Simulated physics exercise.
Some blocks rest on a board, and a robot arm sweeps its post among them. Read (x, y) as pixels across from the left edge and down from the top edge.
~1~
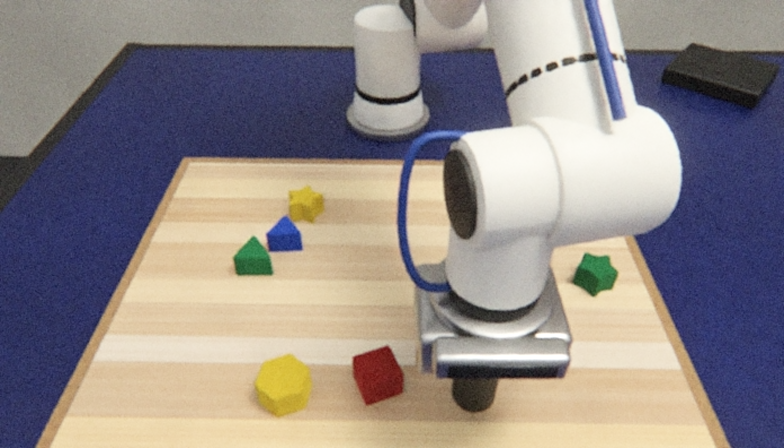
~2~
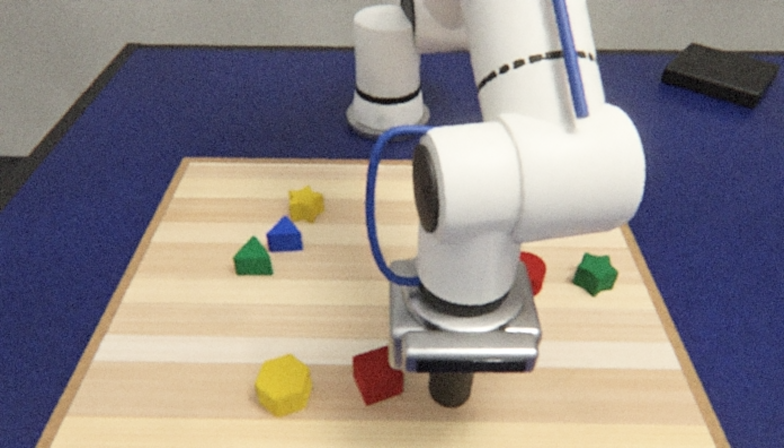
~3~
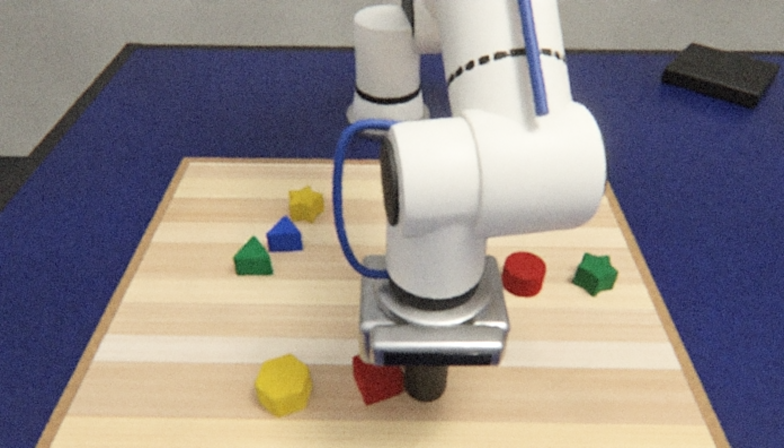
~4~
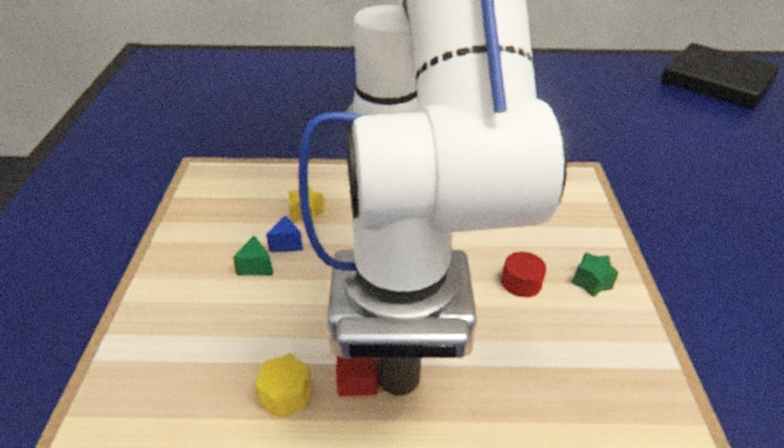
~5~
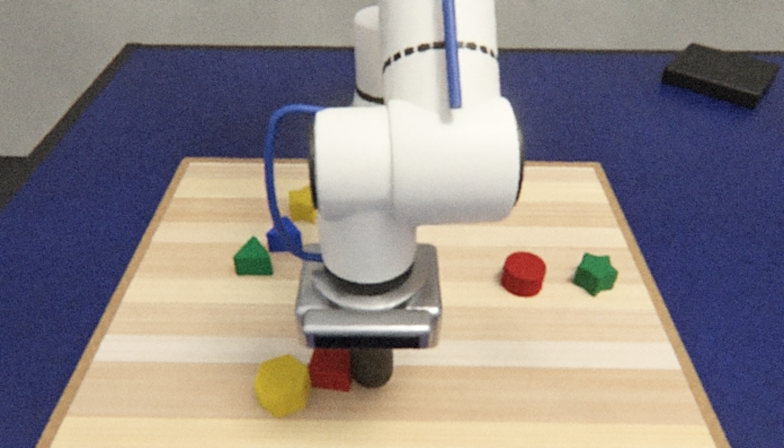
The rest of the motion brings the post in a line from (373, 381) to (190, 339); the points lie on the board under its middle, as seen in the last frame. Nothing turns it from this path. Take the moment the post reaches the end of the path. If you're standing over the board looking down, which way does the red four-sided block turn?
From the top, the block rotates clockwise.
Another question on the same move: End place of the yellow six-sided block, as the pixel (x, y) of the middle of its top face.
Its top middle will sit at (248, 378).
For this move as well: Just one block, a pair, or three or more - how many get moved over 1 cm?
Shifted over 1 cm: Two.
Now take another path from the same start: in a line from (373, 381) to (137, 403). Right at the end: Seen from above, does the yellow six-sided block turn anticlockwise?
Going by the path, yes.
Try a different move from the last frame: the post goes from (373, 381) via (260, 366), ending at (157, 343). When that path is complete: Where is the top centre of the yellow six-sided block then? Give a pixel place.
It is at (228, 385).
What follows on the original path. One third of the way, post (307, 356); yellow six-sided block (259, 377), turned 45° anticlockwise; red four-sided block (271, 335), turned 15° clockwise.
Two thirds of the way, post (245, 343); yellow six-sided block (248, 378), turned 75° anticlockwise; red four-sided block (217, 315), turned 40° clockwise.
At the end, post (186, 329); yellow six-sided block (248, 378), turned 75° anticlockwise; red four-sided block (184, 292), turned 70° clockwise.
